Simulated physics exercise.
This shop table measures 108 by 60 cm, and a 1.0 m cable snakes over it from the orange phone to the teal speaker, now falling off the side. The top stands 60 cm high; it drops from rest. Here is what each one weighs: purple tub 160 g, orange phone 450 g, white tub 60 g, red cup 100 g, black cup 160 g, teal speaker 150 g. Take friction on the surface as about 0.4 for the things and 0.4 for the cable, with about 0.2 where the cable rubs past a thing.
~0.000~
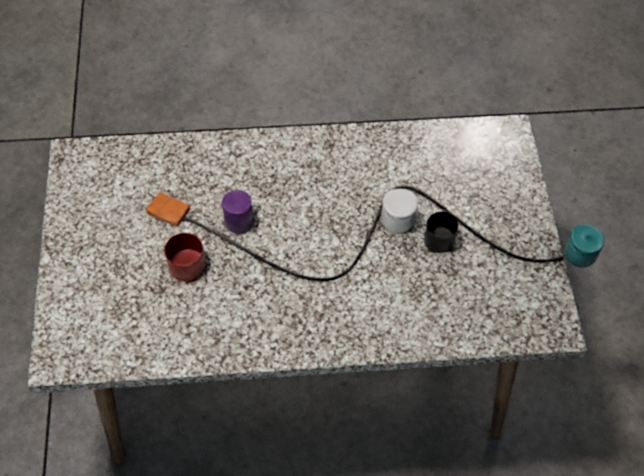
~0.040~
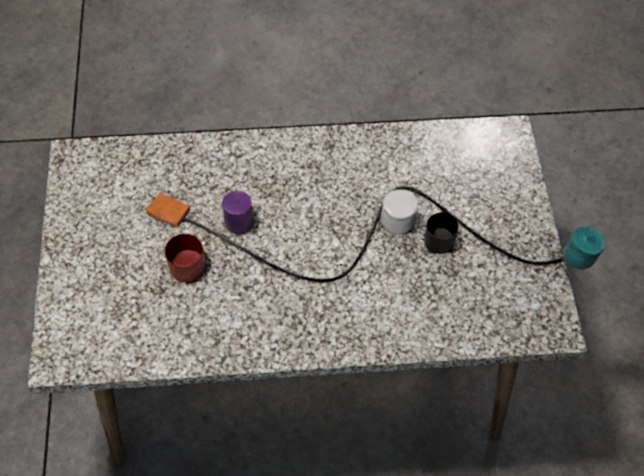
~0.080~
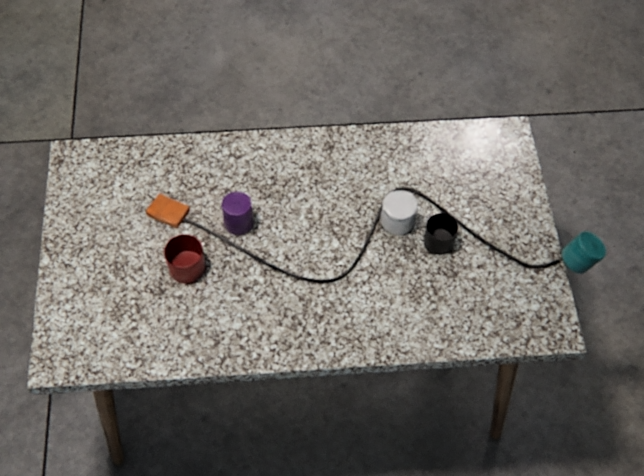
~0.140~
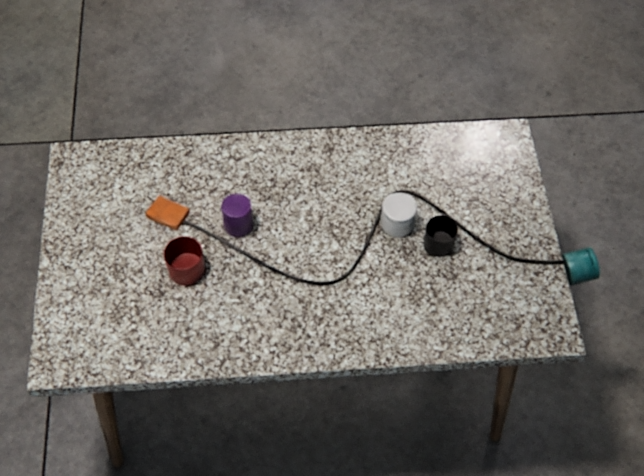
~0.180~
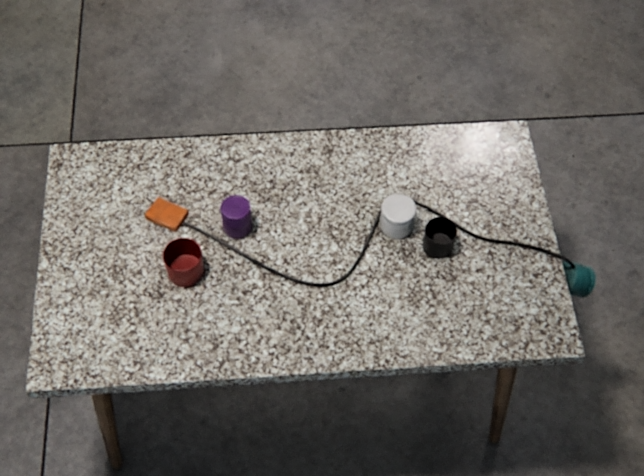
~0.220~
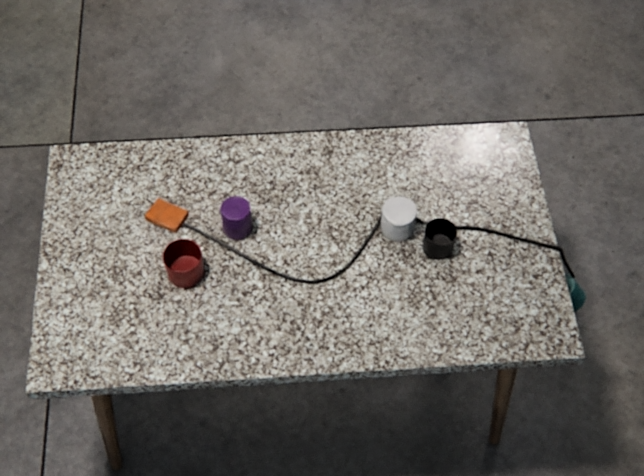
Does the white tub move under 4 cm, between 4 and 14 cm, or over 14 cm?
Between 4 and 14 cm.
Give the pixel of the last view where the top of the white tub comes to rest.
Roughly (410, 252).
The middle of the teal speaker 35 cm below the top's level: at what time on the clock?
On the clock: Not at all.
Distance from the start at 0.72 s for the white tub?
Approx. shift - white tub 10 cm.
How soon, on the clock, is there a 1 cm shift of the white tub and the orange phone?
About: White tub 0.26 s, orange phone never.
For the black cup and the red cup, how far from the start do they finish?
For the black cup it's 0 cm, while the red cup comes to 0 cm.
By 0.5 s, the cable's tail end at (188, 224); white tub 10 cm off its start, teal speaker over the edge, purple tub 3 cm off its start.
By 0.7 s, the cable's tail end at (188, 224); white tub 11 cm off its start, teal speaker over the edge, purple tub 3 cm off its start.
By 1.0 s, the cable's tail end at (188, 224); white tub 11 cm off its start at (410, 252), teal speaker over the edge, purple tub 3 cm off its start at (237, 195).
By 1.2 s, the cable's tail end at (188, 224); white tub 11 cm off its start, purple tub 3 cm off its start, teal speaker over the edge.
By 2.4 s, the cable's tail end at (188, 224); white tub 11 cm off its start at (410, 252), purple tub 3 cm off its start at (237, 195), teal speaker over the edge.
